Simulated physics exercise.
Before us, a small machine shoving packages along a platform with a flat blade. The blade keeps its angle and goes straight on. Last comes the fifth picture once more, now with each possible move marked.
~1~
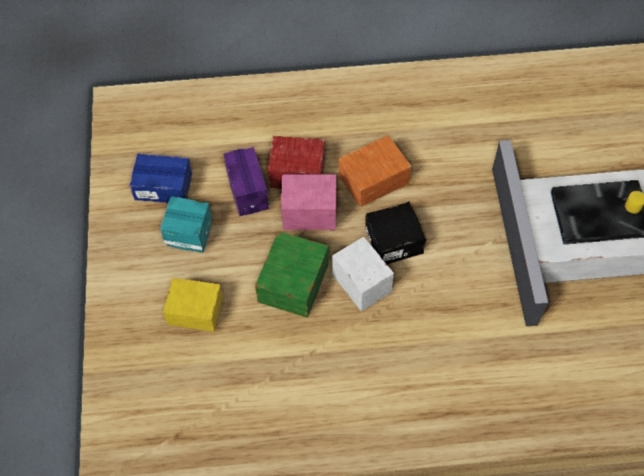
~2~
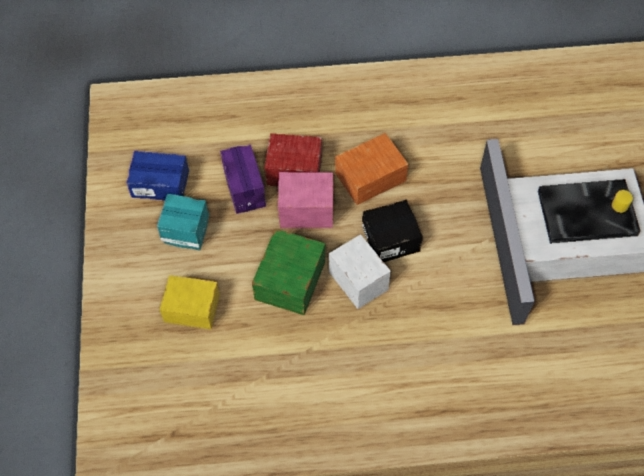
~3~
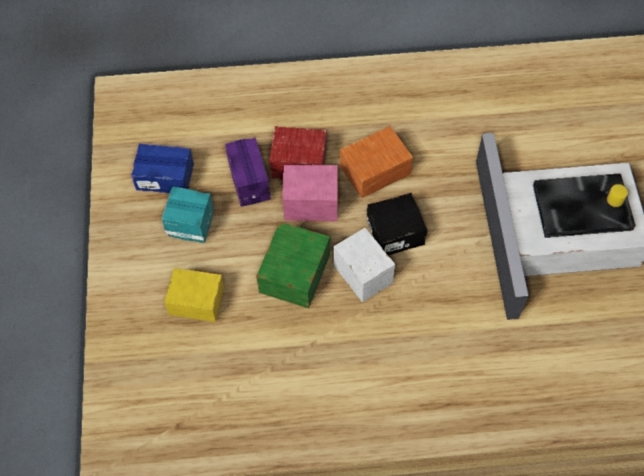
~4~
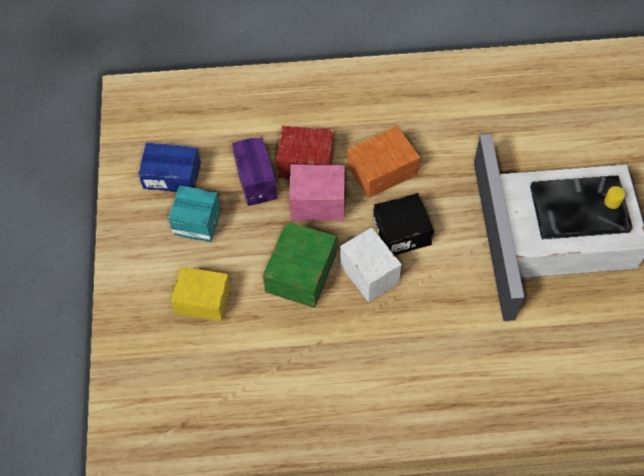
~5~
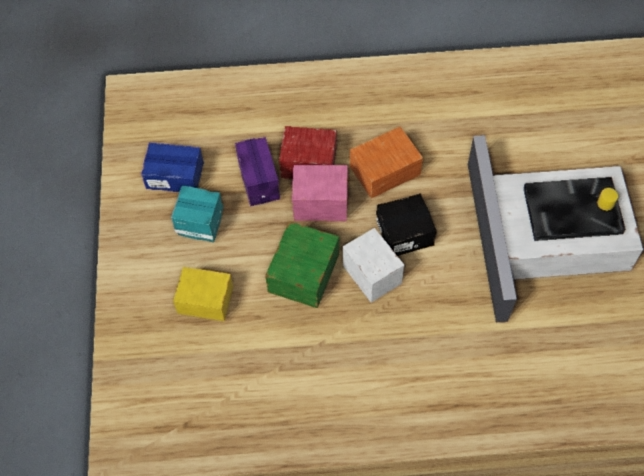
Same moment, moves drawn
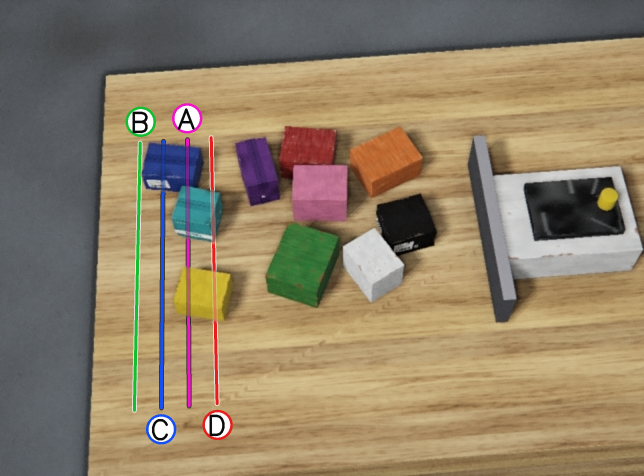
At the start, colourful box-shaped packages sit clustered on a wooden platform, with a small white machine and its flat grey blade to their right. The machine edges left, narrowing the gap to the black and white packages, while the view shifts slightly. The packages stay in place, untouched by the blade.
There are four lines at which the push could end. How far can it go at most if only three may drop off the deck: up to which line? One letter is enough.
Up to line B.
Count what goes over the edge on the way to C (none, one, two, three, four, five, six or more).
Three.
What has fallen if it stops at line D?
The yellow crate.
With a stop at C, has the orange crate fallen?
No.
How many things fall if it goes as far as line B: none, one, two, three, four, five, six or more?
In all, three.
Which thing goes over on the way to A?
The yellow crate goes over.
On the marked copy, A at (188, 263); B at (138, 266); C at (162, 264); D at (214, 261).
Taking B. A third of the way, robot (438, 218); red crate (265, 141); orange crate (327, 147).
Two thirds of the way, robot (308, 227); yellow crate (94, 314); green crate (152, 288).
When it is over, robot (207, 235); turquoise box over the edge; green crate over the edge; three fallen.
As for the rest, A is within the limit but short; C is within the limit but short; D is within the limit but short.
